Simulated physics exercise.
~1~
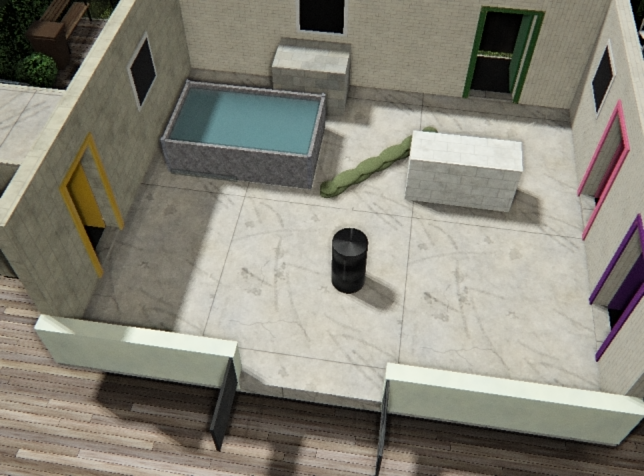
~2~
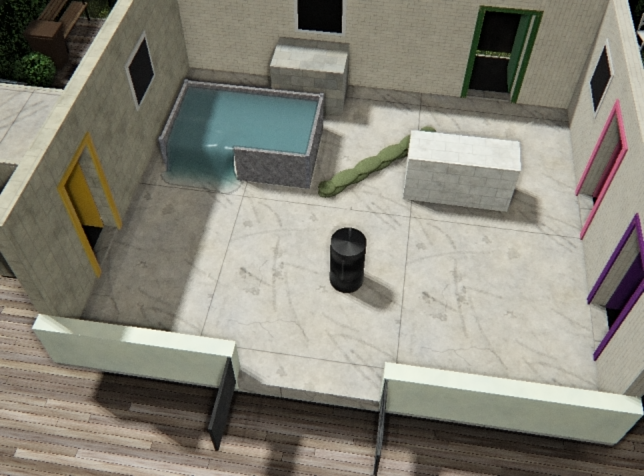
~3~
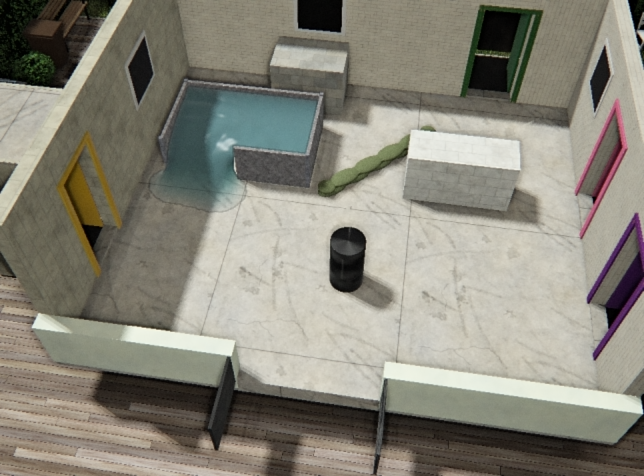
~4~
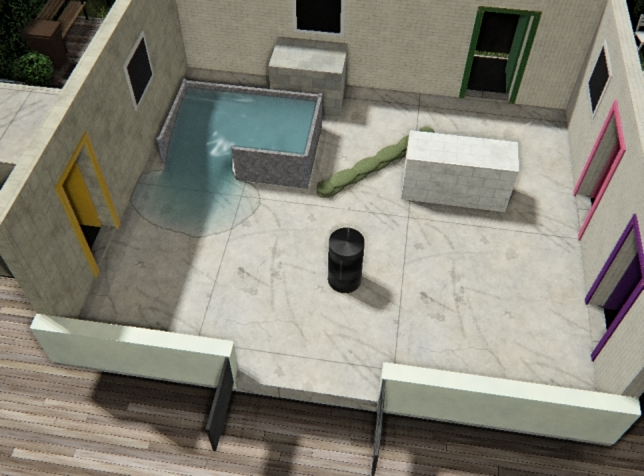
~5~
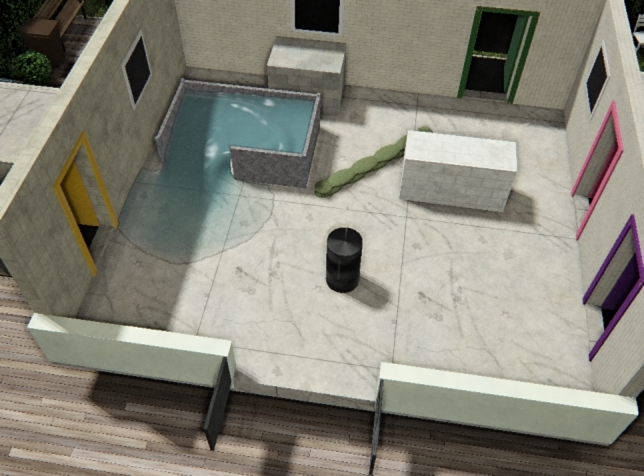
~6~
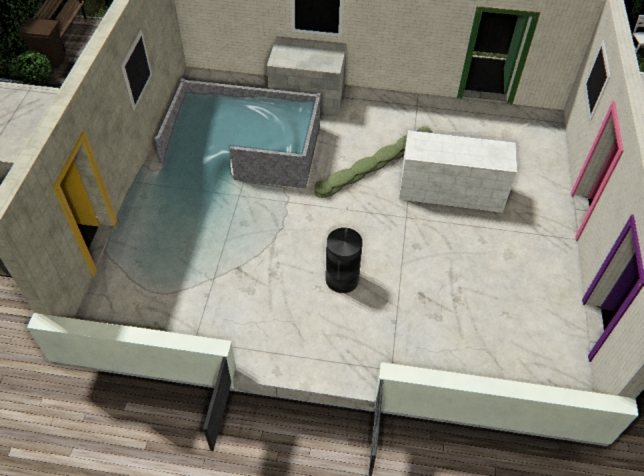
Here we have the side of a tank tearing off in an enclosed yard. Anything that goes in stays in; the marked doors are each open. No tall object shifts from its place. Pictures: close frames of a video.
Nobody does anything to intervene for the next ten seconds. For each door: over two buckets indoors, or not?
My prediction: The green door is going to stay inside the allowance; the purple door is going to overshoot the allowance; the yellow door is going to overshoot the allowance; the pink door is going to stay inside the allowance.
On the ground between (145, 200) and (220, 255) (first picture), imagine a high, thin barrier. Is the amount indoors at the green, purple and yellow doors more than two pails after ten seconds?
Green door remains short, purple door exceeds the limit, yellow door remains short.
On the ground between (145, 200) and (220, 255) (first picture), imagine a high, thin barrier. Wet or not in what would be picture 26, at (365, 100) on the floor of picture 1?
I'd say it ends up unwetted.
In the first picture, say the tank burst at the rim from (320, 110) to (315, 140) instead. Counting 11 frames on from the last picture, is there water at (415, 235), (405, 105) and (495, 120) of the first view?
Going in your order, I'd say drenched, then drenched, then drenched.
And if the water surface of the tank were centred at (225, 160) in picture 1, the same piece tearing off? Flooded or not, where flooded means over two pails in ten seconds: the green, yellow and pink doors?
Here's what I see: The green door never reaches it, while the yellow door gets beyond it and the pink door never reaches it.
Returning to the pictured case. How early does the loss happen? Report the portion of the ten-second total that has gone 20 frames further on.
Around 25 % of the total, roughly.
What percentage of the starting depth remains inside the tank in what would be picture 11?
66 percent or so.
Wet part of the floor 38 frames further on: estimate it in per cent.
It comes to roughly 60 in a hundred.
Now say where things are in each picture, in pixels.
In the first picture, the open tank at (246, 121) is whole and still.
In the second picture, water pours out at (202, 163) and has run to (166, 176).
In the third picture, the front is at (229, 206), out from the gap at (203, 164).
In the fourth picture, water pours out at (201, 166) and has run to (202, 233).
In the fifth picture, the front is at (183, 259), out from the gap at (200, 166).
In the sixth picture, the front is at (169, 289), out from the gap at (199, 165).
A moment on, water covers 25 % of the floor; the green door not reached, the purple door not reached, the yellow door under two buckets in, the pink door not reached.
Next, water covers 25 % of the floor; the green door not reached, the purple door not reached, the yellow door over two buckets in, the pink door not reached.
Then, water covers 35 % of the floor; the green door not reached, the purple door not reached, the yellow door over two buckets in, the pink door not reached.
Later, water covers 60 % of the floor; the green door not reached, the purple door over two buckets in, the yellow door far over two buckets in, the pink door wet at the sill, nothing in.
In the end, water covers 75 % of the floor; the green door wet at the sill, nothing in, the purple door far over two buckets in, the yellow door far over two buckets in, the pink door wet at the sill, nothing in.
